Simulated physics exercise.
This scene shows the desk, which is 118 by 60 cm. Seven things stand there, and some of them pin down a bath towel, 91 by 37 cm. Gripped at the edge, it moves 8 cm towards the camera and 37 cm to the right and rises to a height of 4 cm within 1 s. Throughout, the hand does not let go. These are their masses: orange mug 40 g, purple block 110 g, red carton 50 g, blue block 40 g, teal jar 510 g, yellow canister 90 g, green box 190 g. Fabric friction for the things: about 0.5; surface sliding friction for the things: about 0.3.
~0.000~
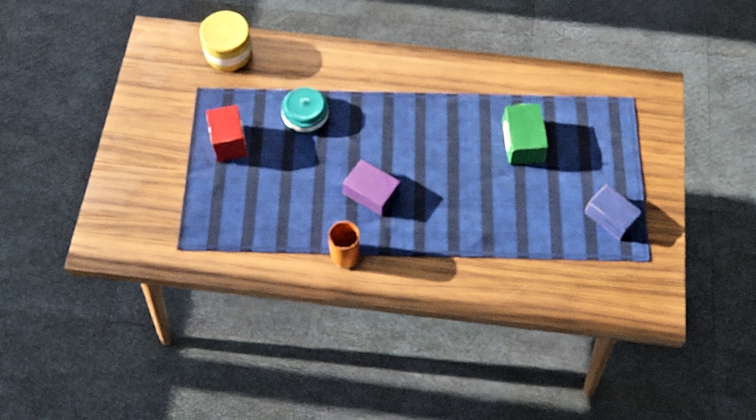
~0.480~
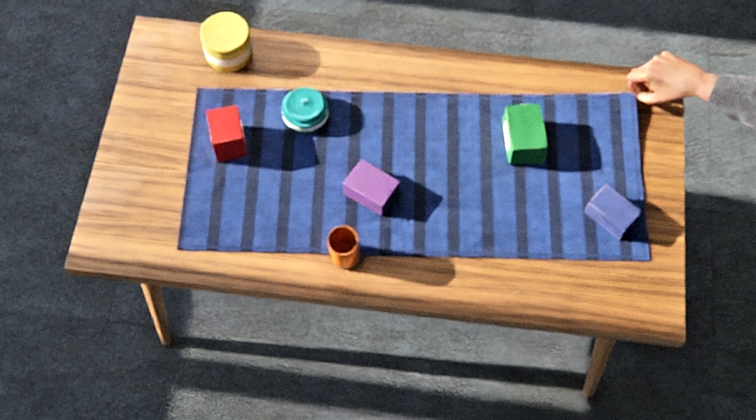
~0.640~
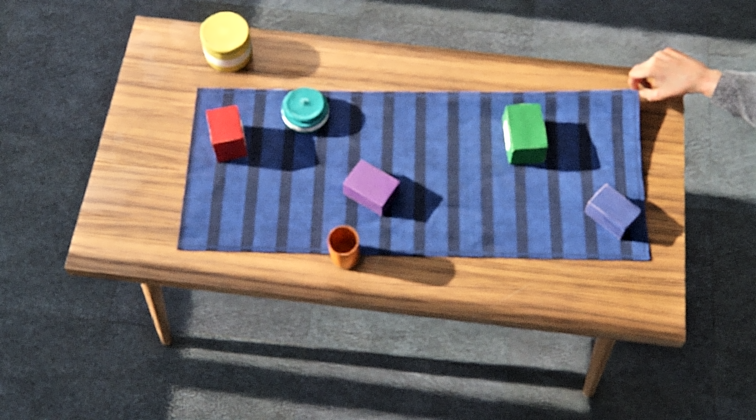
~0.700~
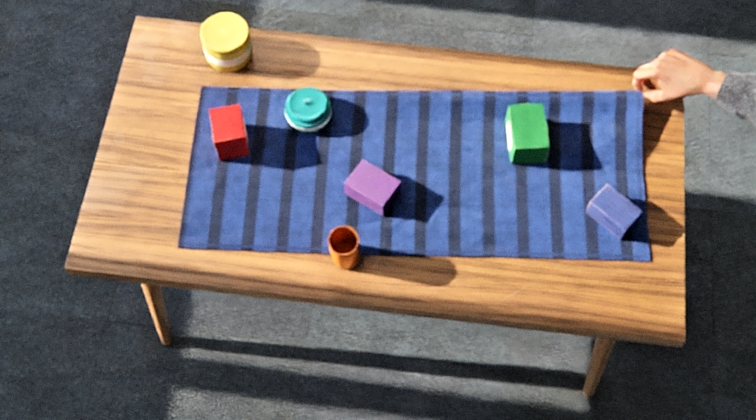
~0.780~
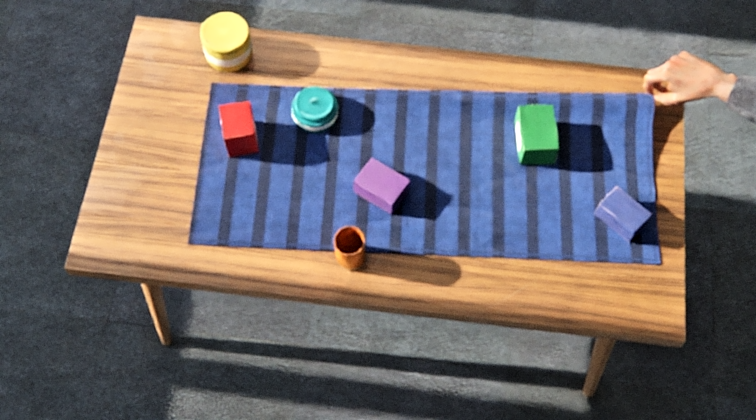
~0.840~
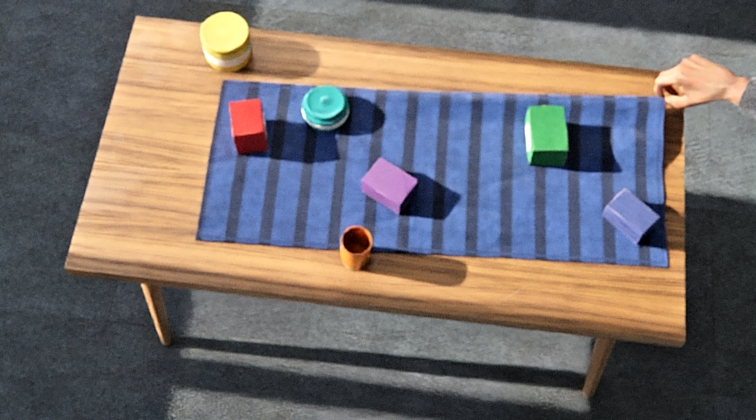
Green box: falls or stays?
It fails to hang on.
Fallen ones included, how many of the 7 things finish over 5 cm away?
I make it 6.
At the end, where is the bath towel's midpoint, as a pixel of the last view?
Around (615, 169).
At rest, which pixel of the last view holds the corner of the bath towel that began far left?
In the final picture it's somewhere around (395, 78).
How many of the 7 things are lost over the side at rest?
All told, 2.
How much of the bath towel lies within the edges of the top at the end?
About 65 per cent.
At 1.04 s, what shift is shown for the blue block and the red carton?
About: Blue block 10 cm, red carton 15 cm.
After 1.0 s, 95 % of the bath towel is still over the top; green box 14 cm off its start, red carton 14 cm off its start, teal jar 14 cm off its start.
After 1.2 s, 85 % of the bath towel is still over the top; green box 25 cm off its start, teal jar 25 cm off its start, red carton 25 cm off its start.
After 1.4 s, 75 % of the bath towel is still over the top; green box 33 cm off its start at (693, 149), blue block over the edge, teal jar 33 cm off its start at (469, 95).
After 1.6 s, 70 % of the bath towel is still over the top; green box 39 cm off its start, blue block over the edge, teal jar 38 cm off its start.
After 3.2 s, 65 % of the bath towel is still over the top; green box over the edge, blue block over the edge, red carton 41 cm off its start at (431, 115), teal jar 41 cm off its start at (505, 99).
